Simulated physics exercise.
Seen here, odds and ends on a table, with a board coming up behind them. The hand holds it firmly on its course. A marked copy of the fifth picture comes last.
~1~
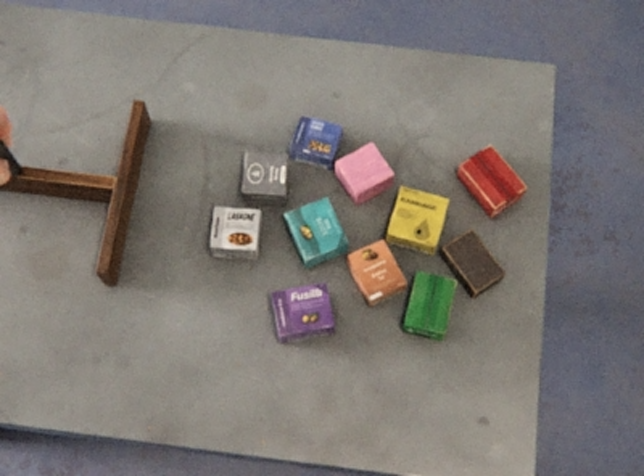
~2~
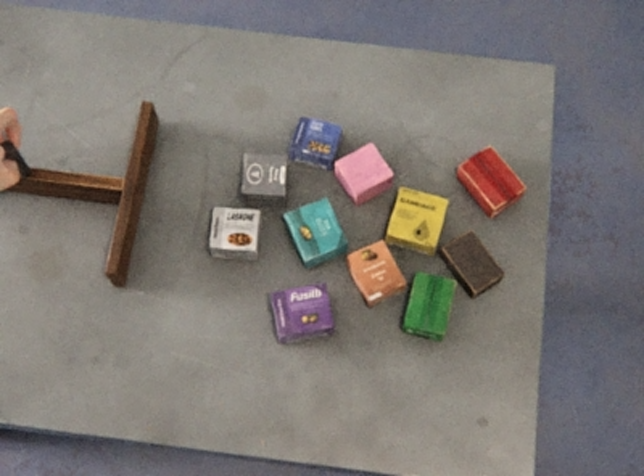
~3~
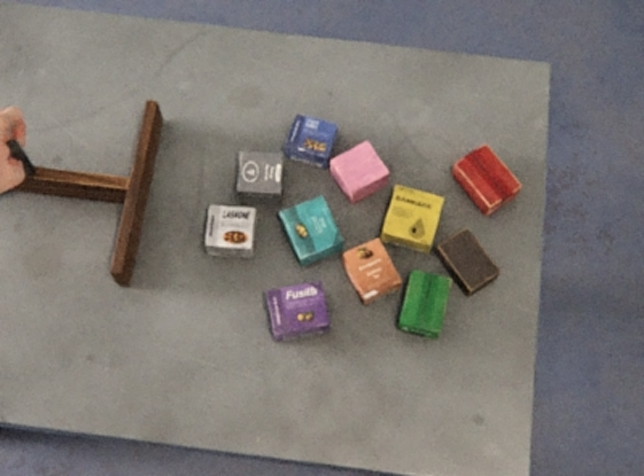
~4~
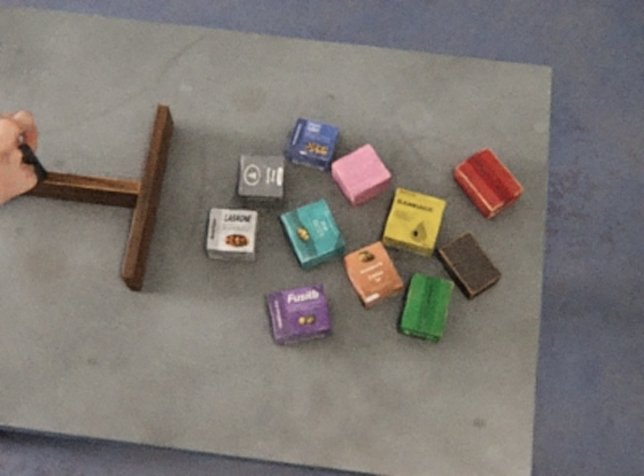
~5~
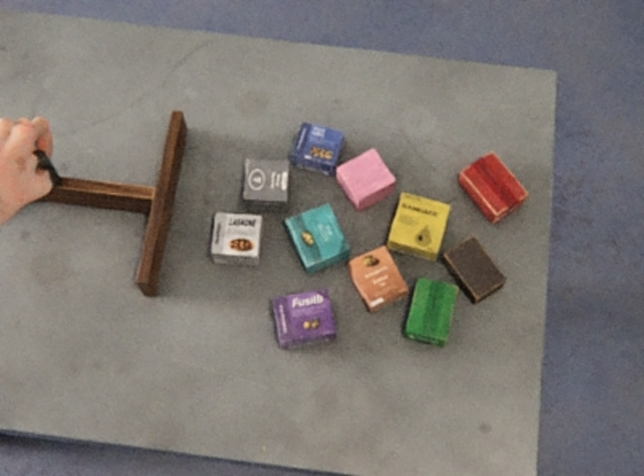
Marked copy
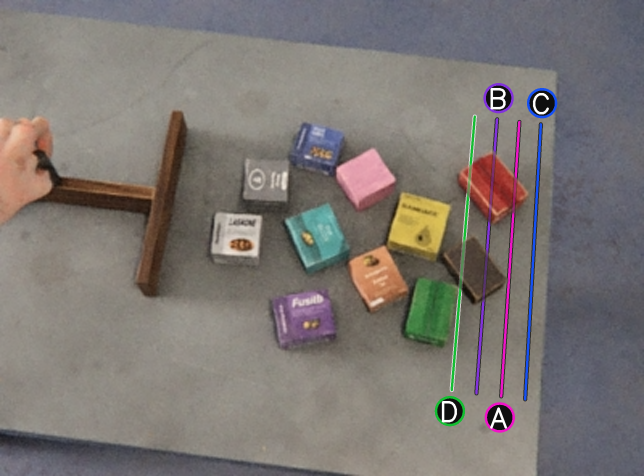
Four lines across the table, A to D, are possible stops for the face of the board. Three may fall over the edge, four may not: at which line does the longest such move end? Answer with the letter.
At D, and not beyond.
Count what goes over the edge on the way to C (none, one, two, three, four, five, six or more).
Six or more.
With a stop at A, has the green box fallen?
No.
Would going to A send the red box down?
By then, yes.
On the marked copy, A at (511, 252); B at (487, 249); C at (533, 255); D at (464, 246).
Taking D. A third of the way, board (268, 207); orange packet (381, 282); grey packet (301, 191).
Two thirds of the way, board (376, 220); red box (516, 179); yellow box (500, 230).
When it is over, board (464, 230); yellow box over the edge; red box over the edge; two fallen.
As for the rest, A drops five; B drops five; C drops nine.
